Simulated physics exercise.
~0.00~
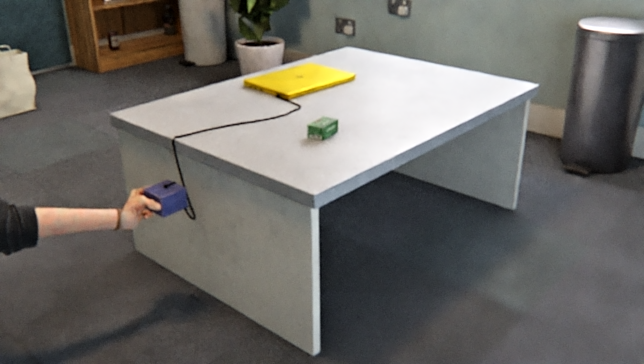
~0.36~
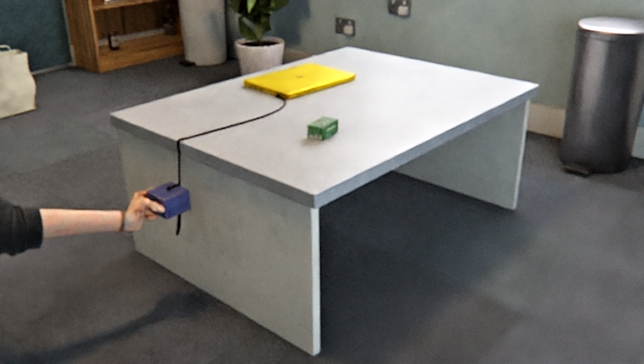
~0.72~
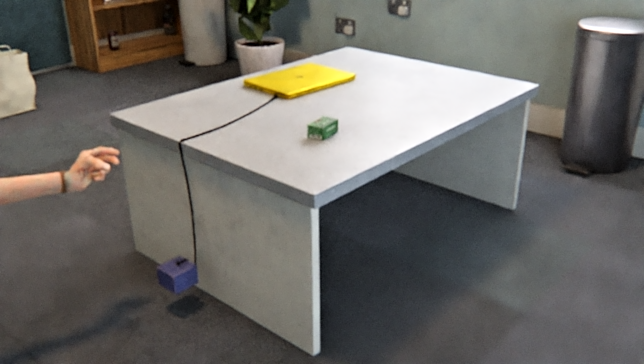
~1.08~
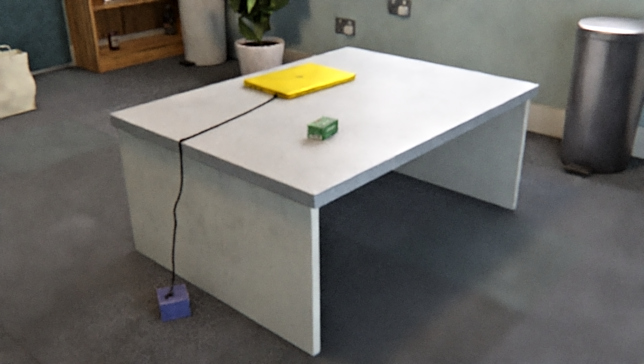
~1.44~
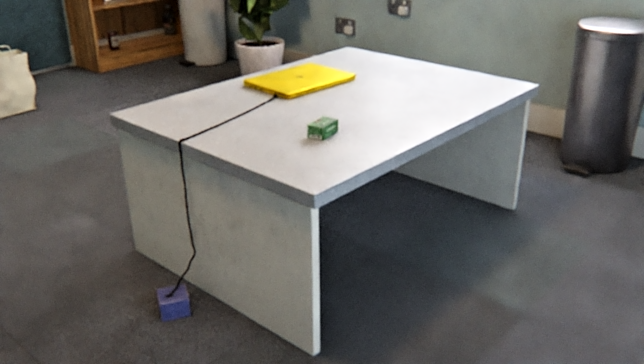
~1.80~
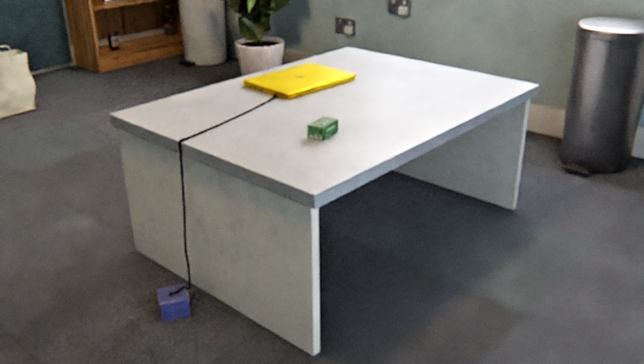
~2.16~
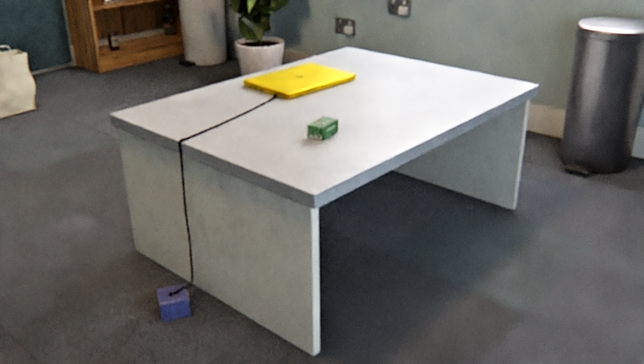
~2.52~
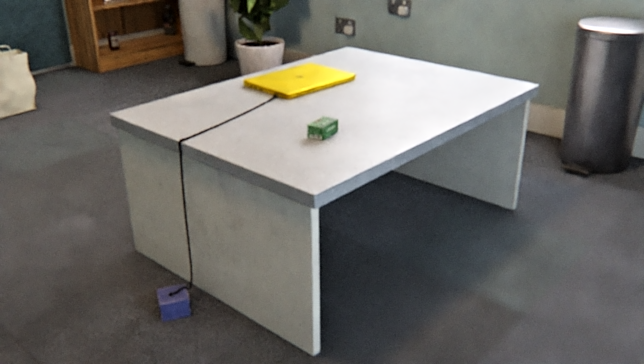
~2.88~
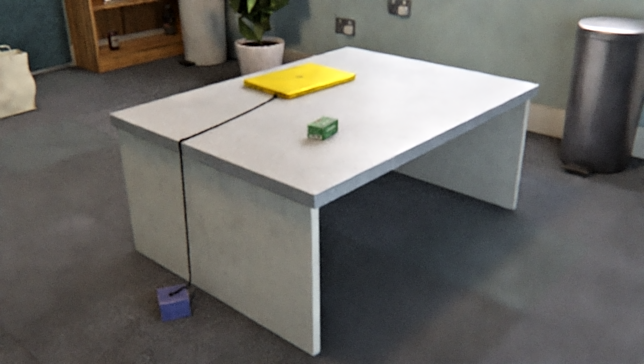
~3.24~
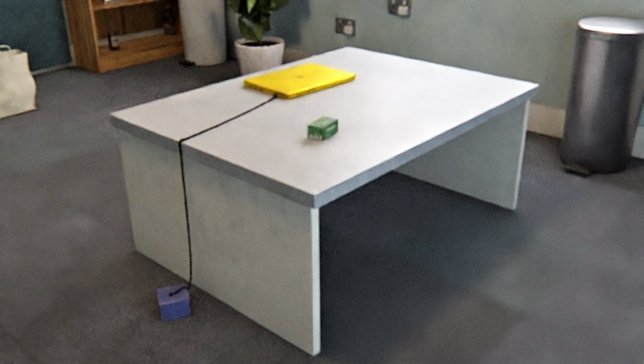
A blue block on a dark string running across a pale table to a yellow laptop was held over the floor by a hand, which let go. The block dropped to the floor and stayed there, while the laptop and green box never moved.
